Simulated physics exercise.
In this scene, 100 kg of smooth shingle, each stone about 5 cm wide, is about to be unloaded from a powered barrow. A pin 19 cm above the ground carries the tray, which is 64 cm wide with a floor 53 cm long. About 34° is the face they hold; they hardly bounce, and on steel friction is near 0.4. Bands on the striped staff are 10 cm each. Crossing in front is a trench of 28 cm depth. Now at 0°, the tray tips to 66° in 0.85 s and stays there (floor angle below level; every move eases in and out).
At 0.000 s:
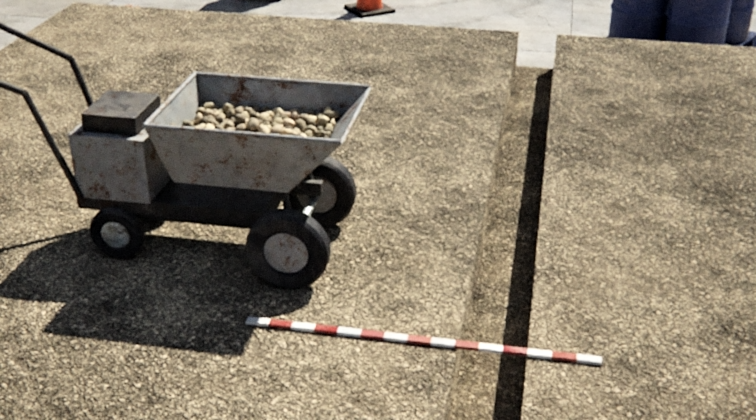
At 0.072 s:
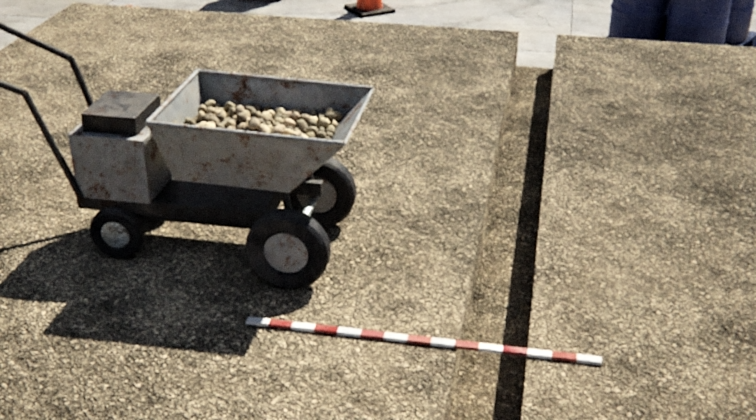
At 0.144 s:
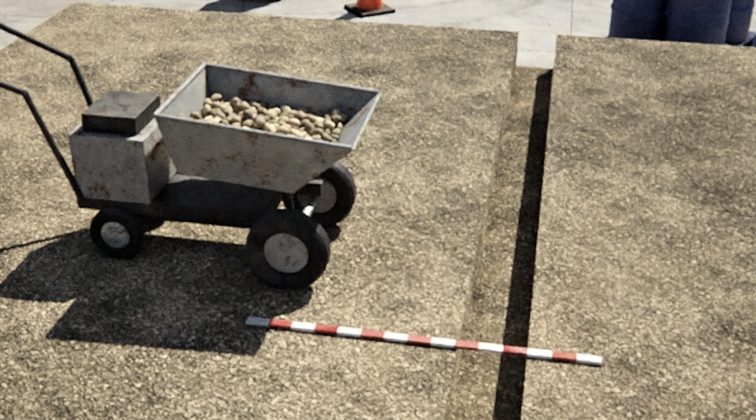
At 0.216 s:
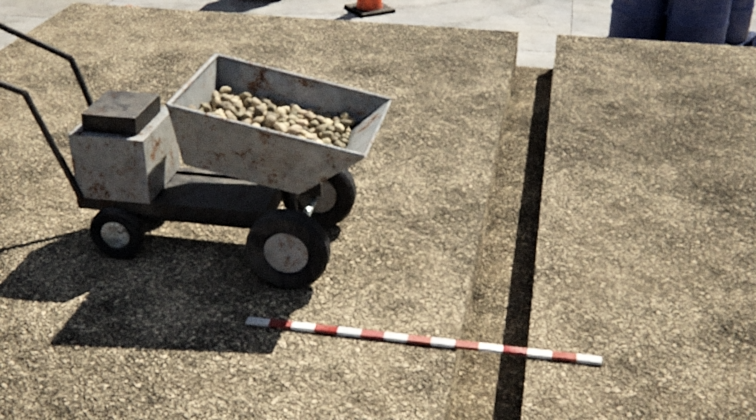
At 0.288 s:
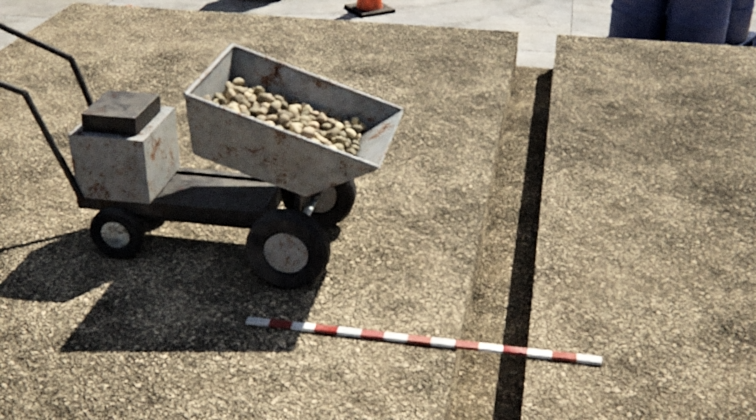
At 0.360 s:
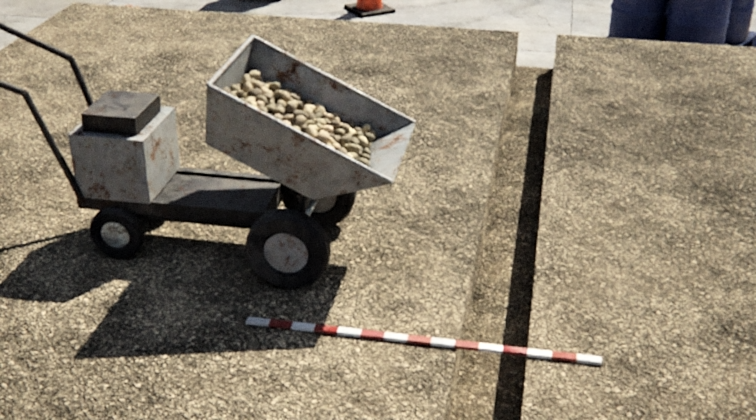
A grey, rust-marked powered barrow with black wheels stands at the left on sunlit brown gravelly ground, seen from above and to one side. Its tray holds pale tan stones, a red-and-white striped staff lies in front, a dark narrow trench runs to the right, and an orange cone and dark blue shapes sit behind. The tray tilts steadily upward at its left end, leaning right with the stones inside, while its shadow shifts and the camera stays still.
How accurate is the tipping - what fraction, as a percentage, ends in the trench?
Close to 84 in every hundred.
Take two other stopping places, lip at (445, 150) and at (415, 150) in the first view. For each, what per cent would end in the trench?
First place roughly 15%, second roughly 45%.
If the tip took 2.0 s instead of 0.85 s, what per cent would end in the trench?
About 80 percent, I'd say.
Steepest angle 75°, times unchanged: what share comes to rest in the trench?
In that case some 65 per cent.
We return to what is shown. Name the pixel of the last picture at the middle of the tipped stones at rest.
(496, 305).
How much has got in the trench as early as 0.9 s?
10 per cent or so by then.
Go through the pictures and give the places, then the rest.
The tray is at 0°, its lip at (341, 142); the top of the load is at (275, 119), in the first frame.
Lip at (345, 144), floor tilted 1°, highest stones at (242, 116); the stones move at 0.3 m/s on average, in the second frame.
Lip at (353, 149), floor tilted 5°, highest stones at (226, 110); the stones move at 0.5 m/s on average, in the third frame.
The tray is at 11°, its lip at (365, 157); the top of the load is at (232, 103); the stones move at 0.7 m/s on average, in the fourth frame.
The tray is at 18°, its lip at (378, 168); the top of the load is at (235, 95); the stones move at 0.9 m/s on average, in the fifth frame.
Lip at (392, 182), floor tilted 25°, highest stones at (248, 86); the stones move at 1.0 m/s on average, in the sixth frame.
After 0.6 s the floor is at 56°; 100 % in the tray; the foremost stones are at (410, 214).
After 0.9 s the floor is at 66°; 73 % in the tray, 15 % short of the trench, 12 % in the trench; the foremost stones are at (502, 298).
After 1.3 s the floor is at 66°; 22 % in the tray, 16 % short of the trench, 60 % in the trench, 1 % past the trench; the foremost stones are at (579, 289).
After 3.2 s the floor is at 66°; 0 % in the tray, 14 % short of the trench, 84 % in the trench, 1 % past the trench; the foremost stones are at (649, 300).
